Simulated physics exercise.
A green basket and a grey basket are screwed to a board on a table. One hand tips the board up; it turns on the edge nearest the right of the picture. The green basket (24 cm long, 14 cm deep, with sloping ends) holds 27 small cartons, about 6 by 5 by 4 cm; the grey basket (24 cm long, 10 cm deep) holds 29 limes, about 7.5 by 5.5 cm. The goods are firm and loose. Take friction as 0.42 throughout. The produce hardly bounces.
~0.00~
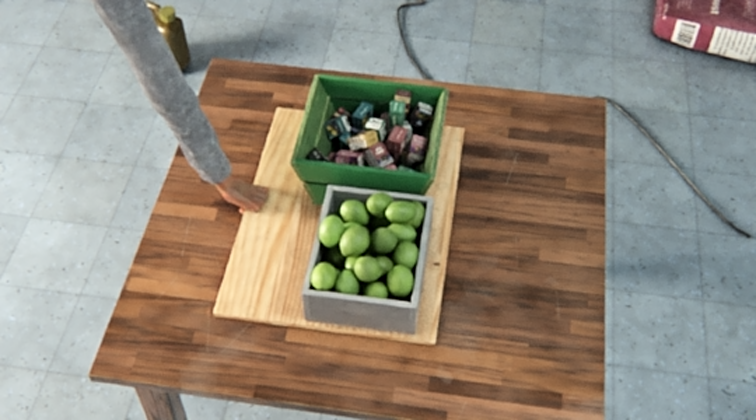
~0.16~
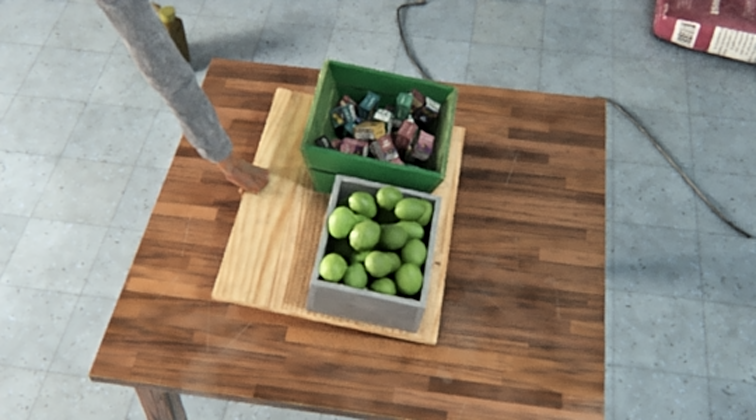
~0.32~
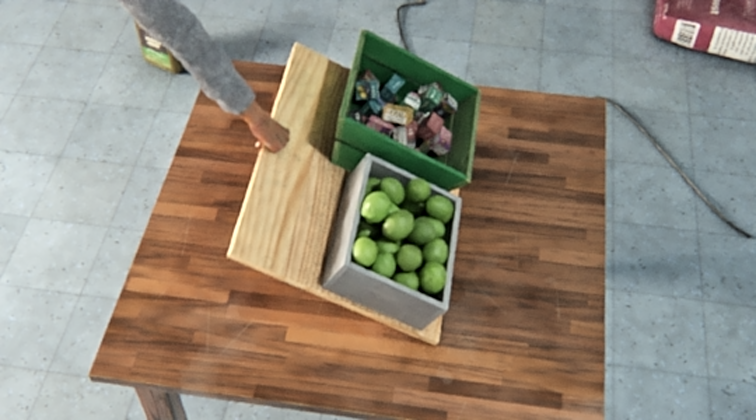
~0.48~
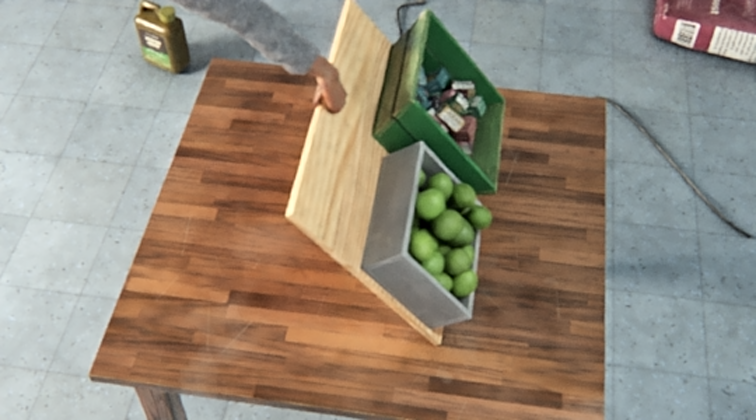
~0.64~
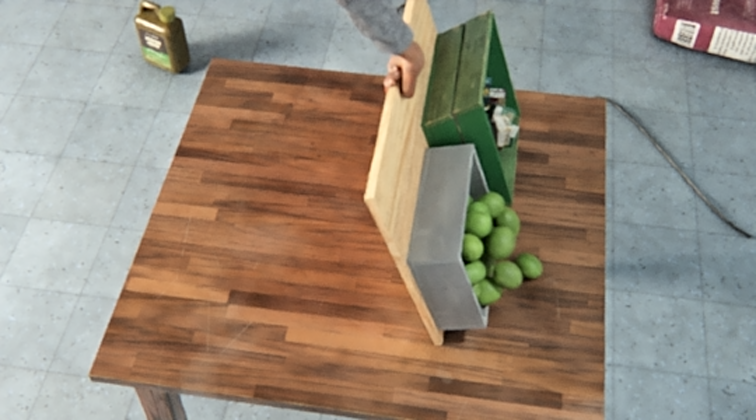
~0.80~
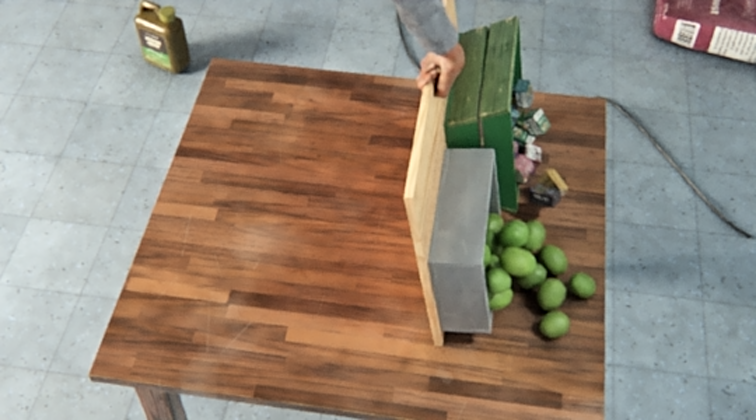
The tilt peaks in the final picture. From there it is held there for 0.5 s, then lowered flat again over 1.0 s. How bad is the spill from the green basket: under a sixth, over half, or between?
The green basket loses over half of its small cartons.
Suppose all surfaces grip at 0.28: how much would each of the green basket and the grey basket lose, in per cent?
In that case green basket 80, grey basket 60 per cent.
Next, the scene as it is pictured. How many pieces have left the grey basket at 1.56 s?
Out by then, roughly: Grey basket 12.
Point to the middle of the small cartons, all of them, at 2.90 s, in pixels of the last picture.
Around (533, 176).
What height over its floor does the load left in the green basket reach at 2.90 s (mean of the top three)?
Roughly 13 cm high.
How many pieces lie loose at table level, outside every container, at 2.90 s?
Roughly 20.
After 1.14 s, tilt 81°; 11 of 27 out of the green basket and 11 of 29 out of the grey basket.
After 1.56 s, tilt 67°; 16 of 27 out of the green basket and 11 of 29 out of the grey basket.
After 2.15 s, tilt 5°; 16 of 27 out of the green basket and 11 of 29 out of the grey basket.
Outcome (at 2.90 s), 16 of 27 out of the green basket and 11 of 29 out of the grey basket. Asked share, 16 of 27, 59 per cent.
